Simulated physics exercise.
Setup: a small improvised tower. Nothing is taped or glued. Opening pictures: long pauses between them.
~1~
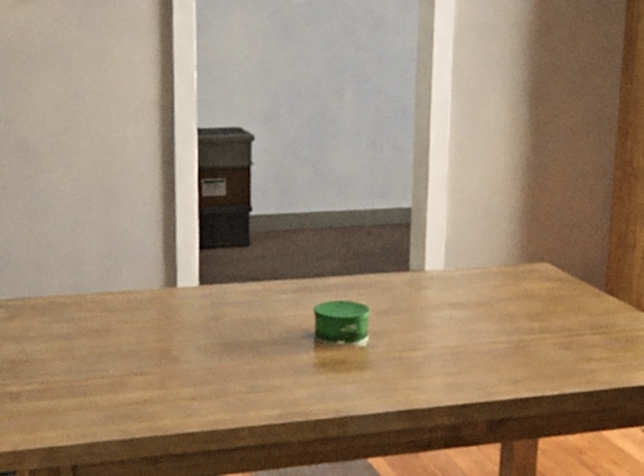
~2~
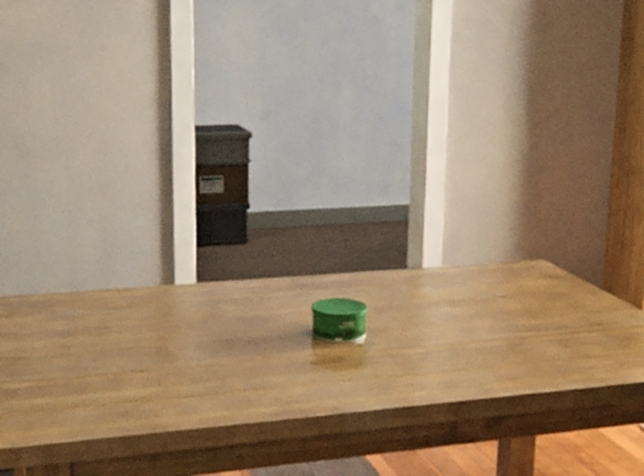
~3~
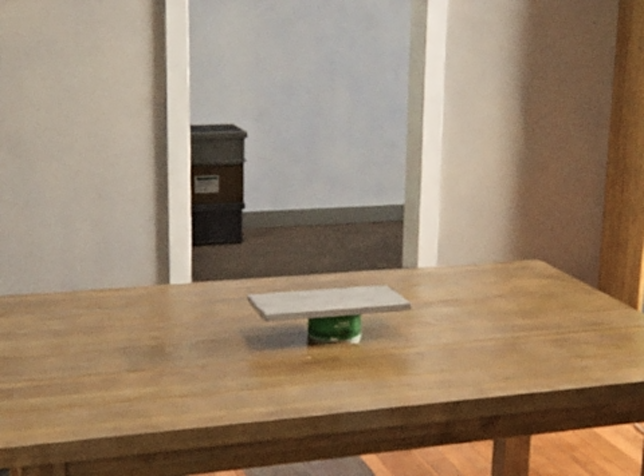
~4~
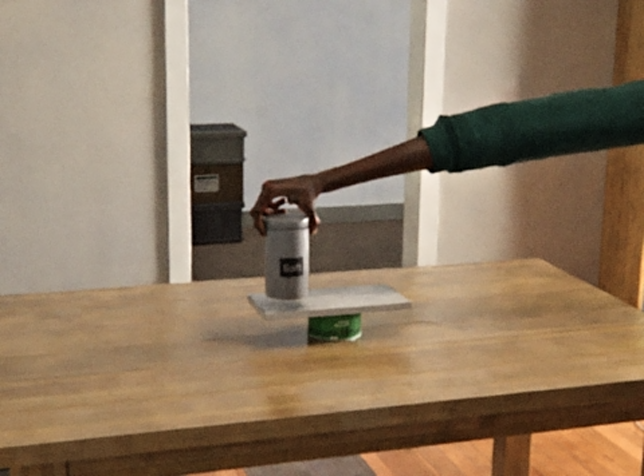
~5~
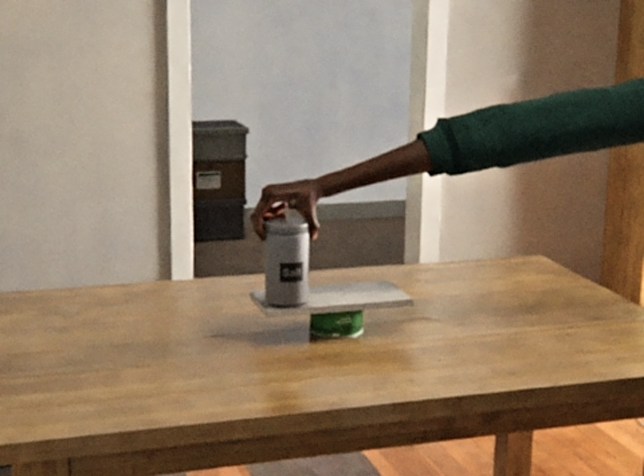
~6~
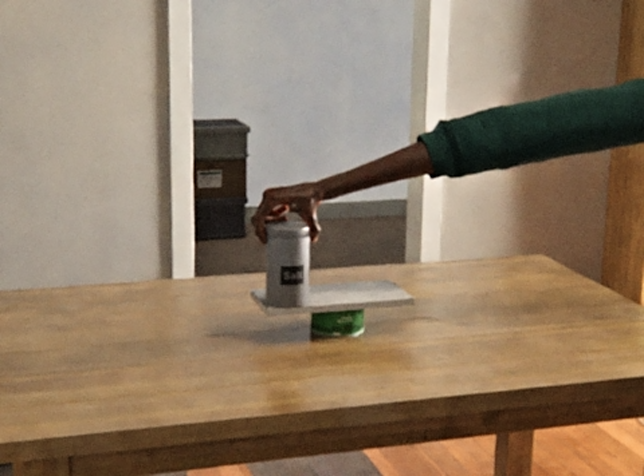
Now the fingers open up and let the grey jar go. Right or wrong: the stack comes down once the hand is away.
Right, it comes down.
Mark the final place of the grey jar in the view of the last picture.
It ends up close to (201, 336).
Then, 0.40 s on from there, grey jar now fallen; white board turned 32° from how it was put.
Then, 0.60 s on from there, white board shifted a little.
In the end, fallen, grey jar; moved from the start, white board; green tub unmoved. At the end, from the last picture's camera, grey jar near (201, 336). The stack comes apart.
